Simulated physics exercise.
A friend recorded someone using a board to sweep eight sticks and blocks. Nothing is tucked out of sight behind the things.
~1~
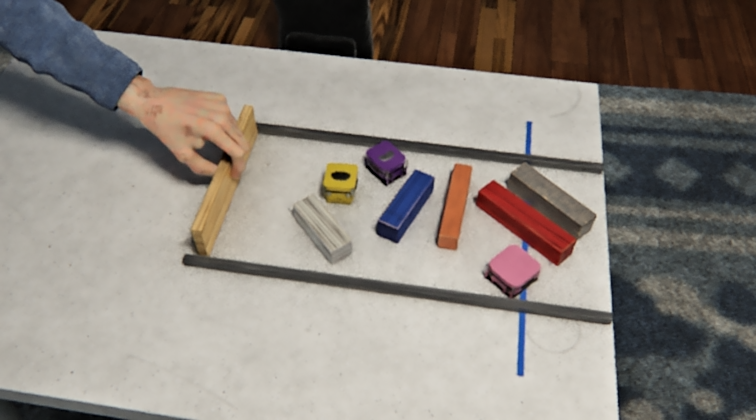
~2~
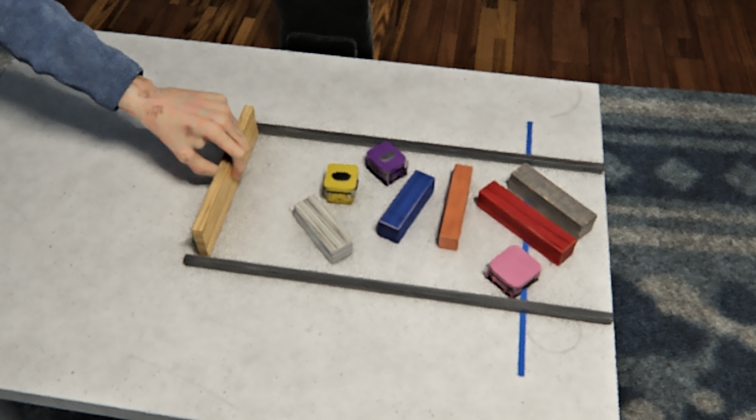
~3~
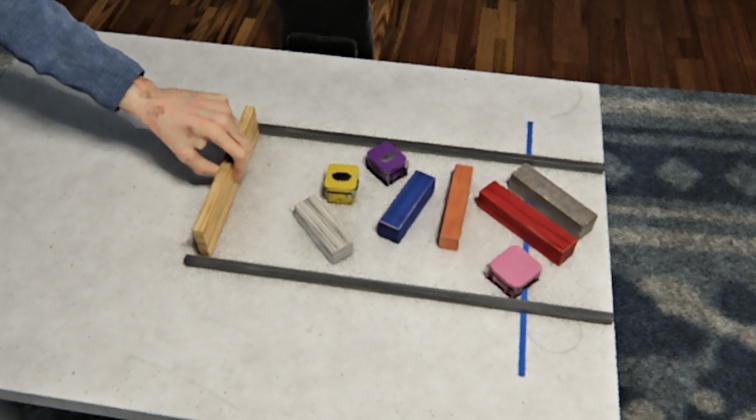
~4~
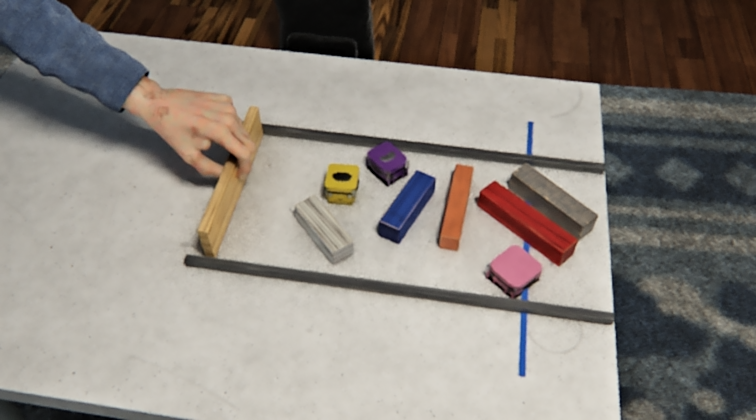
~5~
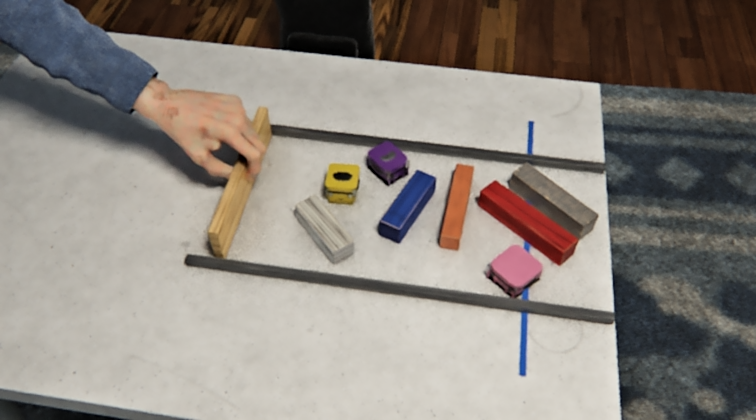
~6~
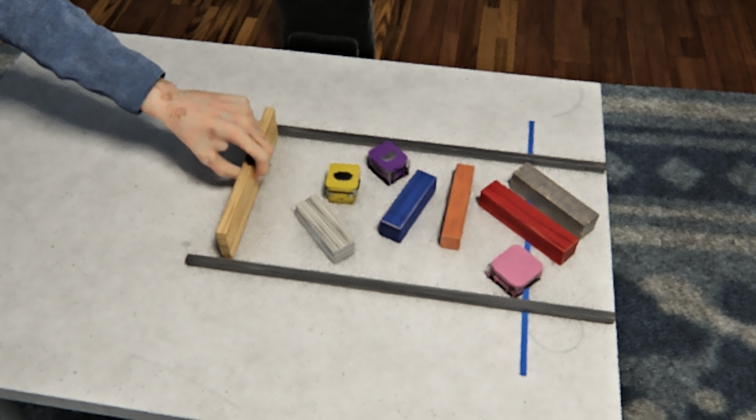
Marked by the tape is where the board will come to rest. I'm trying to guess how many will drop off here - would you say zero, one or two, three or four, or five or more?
Well, a single one or a pair end up dropping off.
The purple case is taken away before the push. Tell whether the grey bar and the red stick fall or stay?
So the grey bar goes down and the red stick goes down.
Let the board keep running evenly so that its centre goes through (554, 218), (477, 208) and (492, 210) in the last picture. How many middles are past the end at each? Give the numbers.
First 3, then 0, finally 0.
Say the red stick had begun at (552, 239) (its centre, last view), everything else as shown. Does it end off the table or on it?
It simply slips off.
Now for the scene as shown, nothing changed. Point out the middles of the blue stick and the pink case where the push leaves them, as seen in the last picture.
The first sits around (573, 229), while the other sits around (575, 288).
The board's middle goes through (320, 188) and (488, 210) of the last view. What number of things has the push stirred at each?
The first number is 1, the next one 8.
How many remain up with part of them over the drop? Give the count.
Tally: 0.
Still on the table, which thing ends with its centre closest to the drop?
Orange bar.
Early on, none off yet; grey bar at rest near (553, 200); red stick at rest near (527, 222); pink case at rest near (516, 272).
A while later, none off yet; grey bar moving near (557, 199); red stick travelled a little near (559, 231); pink case at rest near (516, 272).
Finally, the number that fall off is one or two; lost, red stick and grey bar.
